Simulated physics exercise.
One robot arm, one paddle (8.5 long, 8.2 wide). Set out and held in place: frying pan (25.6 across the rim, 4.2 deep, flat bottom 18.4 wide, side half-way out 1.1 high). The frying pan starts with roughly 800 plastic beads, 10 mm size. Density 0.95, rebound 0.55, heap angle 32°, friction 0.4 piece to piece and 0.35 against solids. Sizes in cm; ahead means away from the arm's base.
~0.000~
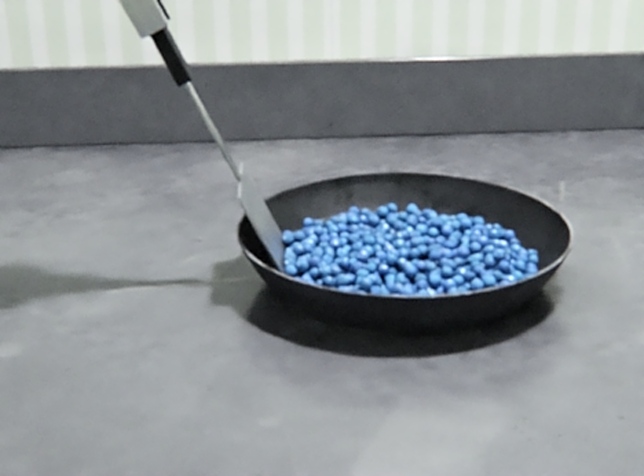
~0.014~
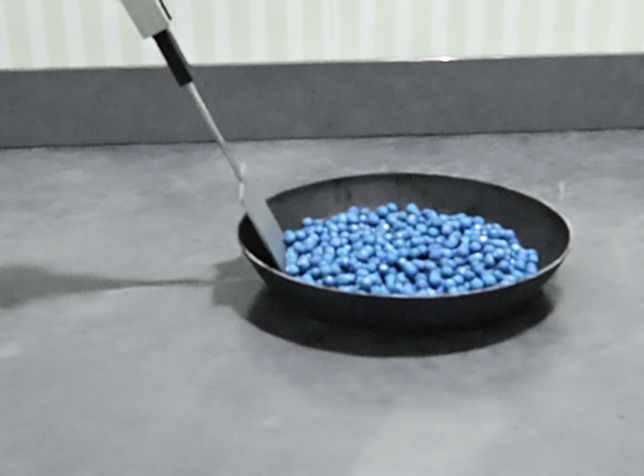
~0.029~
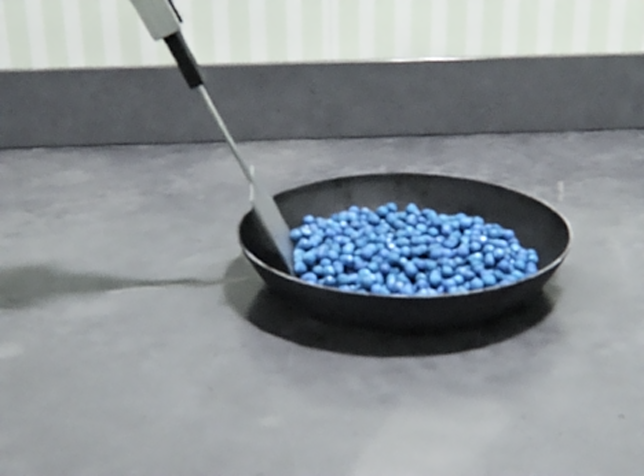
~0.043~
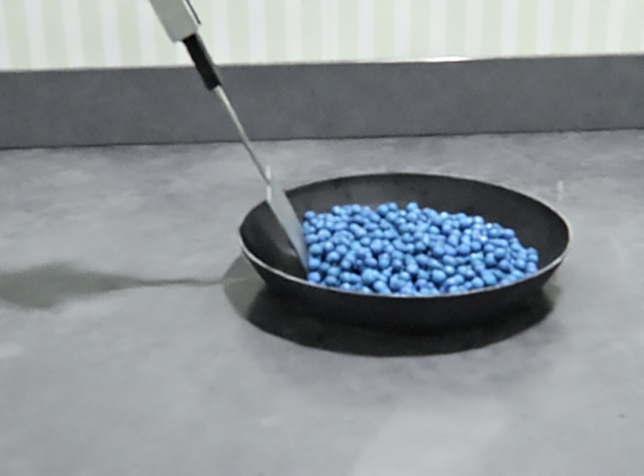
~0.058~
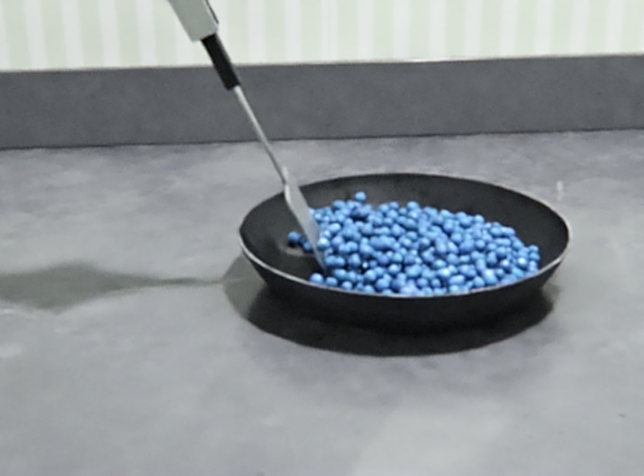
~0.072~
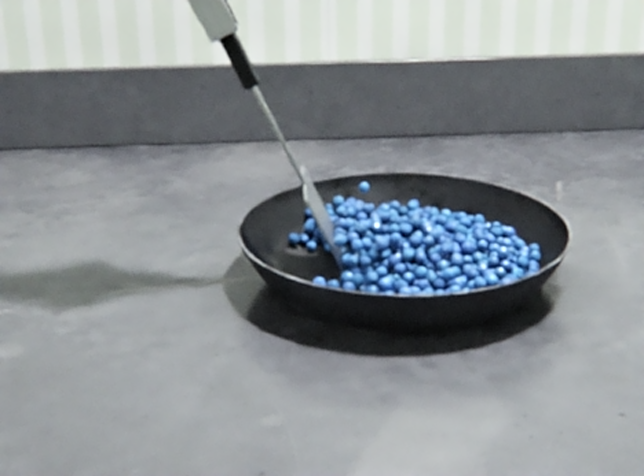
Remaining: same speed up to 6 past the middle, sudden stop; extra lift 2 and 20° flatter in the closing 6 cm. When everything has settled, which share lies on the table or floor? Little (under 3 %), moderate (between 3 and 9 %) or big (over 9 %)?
Share on the table or floor: Moderate (between 3 and 9 %).
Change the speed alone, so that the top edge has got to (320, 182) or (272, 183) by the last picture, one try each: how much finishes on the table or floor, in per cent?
Some 10 and 0 per cent.
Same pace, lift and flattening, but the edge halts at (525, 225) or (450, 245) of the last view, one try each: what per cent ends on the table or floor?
Some 30 and 0 per cent.
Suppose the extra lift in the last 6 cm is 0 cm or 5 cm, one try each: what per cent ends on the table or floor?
Some 5 and 10 per cent.
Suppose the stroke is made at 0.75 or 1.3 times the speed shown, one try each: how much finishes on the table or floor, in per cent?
Some 0 and 10 per cent.
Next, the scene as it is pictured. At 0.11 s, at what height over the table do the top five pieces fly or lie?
About 5 cm.
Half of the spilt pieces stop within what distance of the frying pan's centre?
Roughly 22 cm.
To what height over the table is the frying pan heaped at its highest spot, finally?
Roughly 5.5 cm.
After 0.11 s, sloping 65°, highest piece 6 above the table; 796 in the frying pan.
After 0.14 s, sloping 57°, highest piece 6 above the table; 796 in the frying pan.
After 0.36 s, sloping 45°, highest piece 5 above the table; 759 in the frying pan, 36 on the table or floor, 1 on the blade or in flight.
After 1.41 s, sloping 45°, highest piece 5 above the table; 755 in the frying pan, 41 on the table or floor.
At rest, 755 in the frying pan, 41 on the table or floor. That is 5 % on the table or floor.
